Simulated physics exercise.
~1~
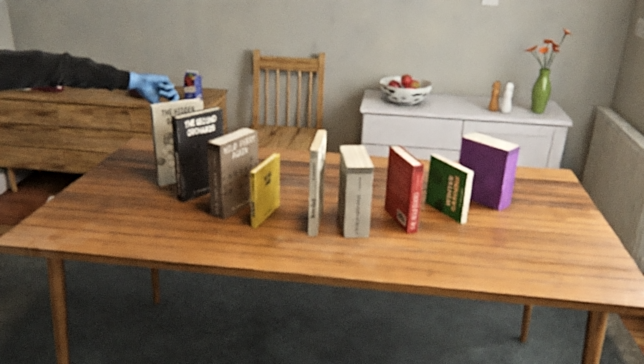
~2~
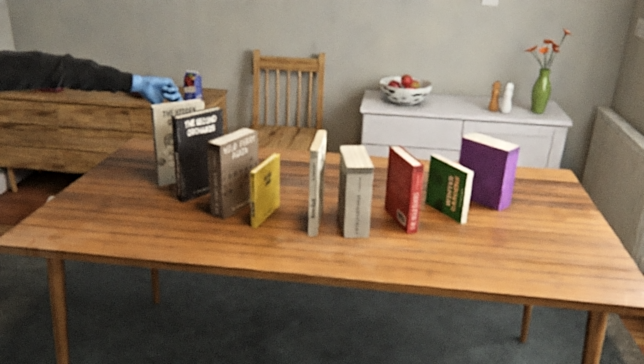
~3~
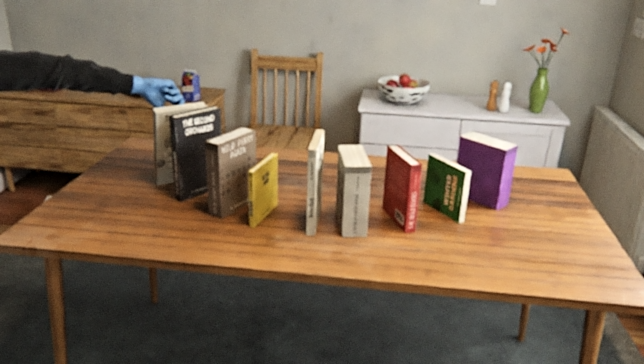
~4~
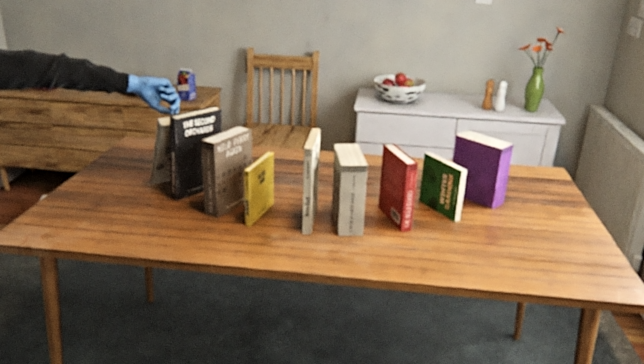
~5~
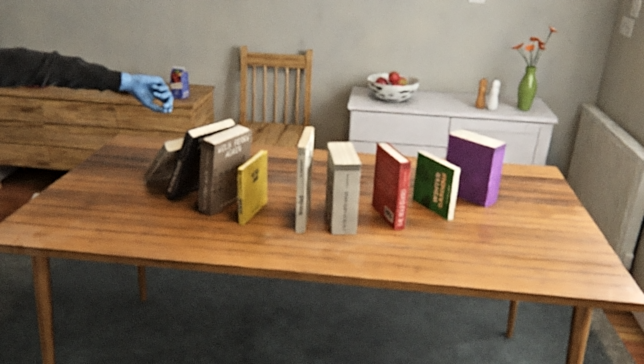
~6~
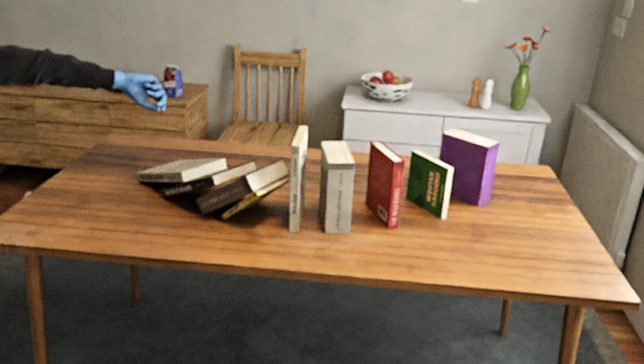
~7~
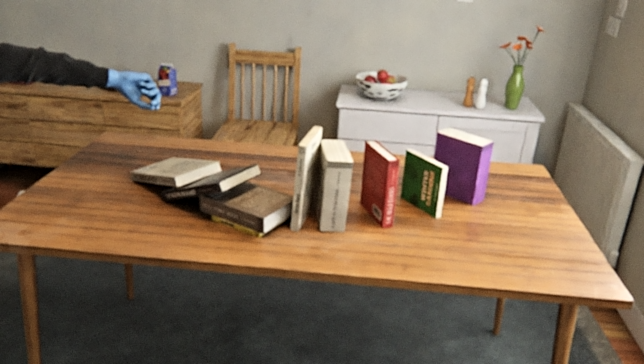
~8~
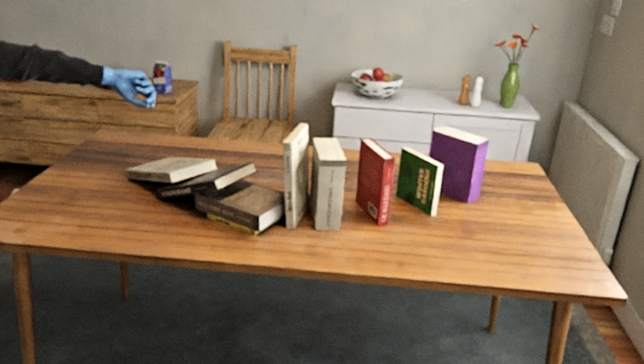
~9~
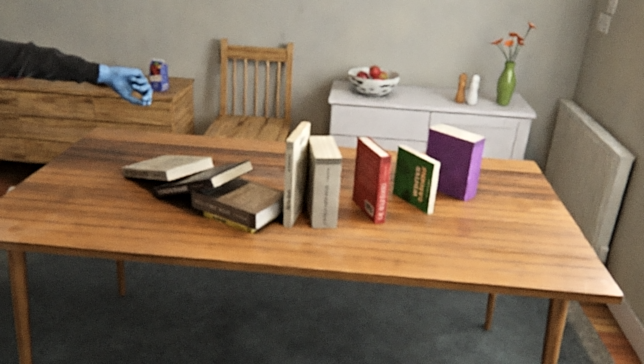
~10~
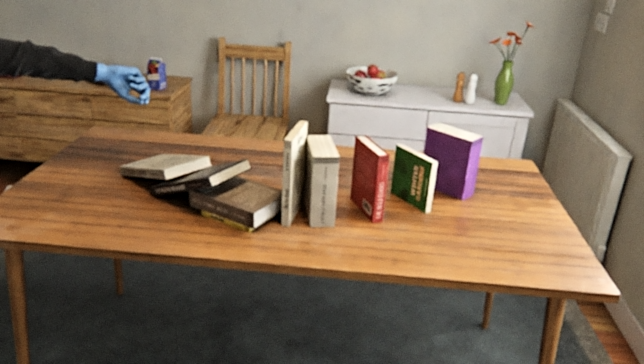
A blue-gloved hand tipped the first of several books standing in a curve on a wooden table, and the left-hand ones toppled one after another through the yellow book, while the white, grey, red, green and purple books stayed standing.
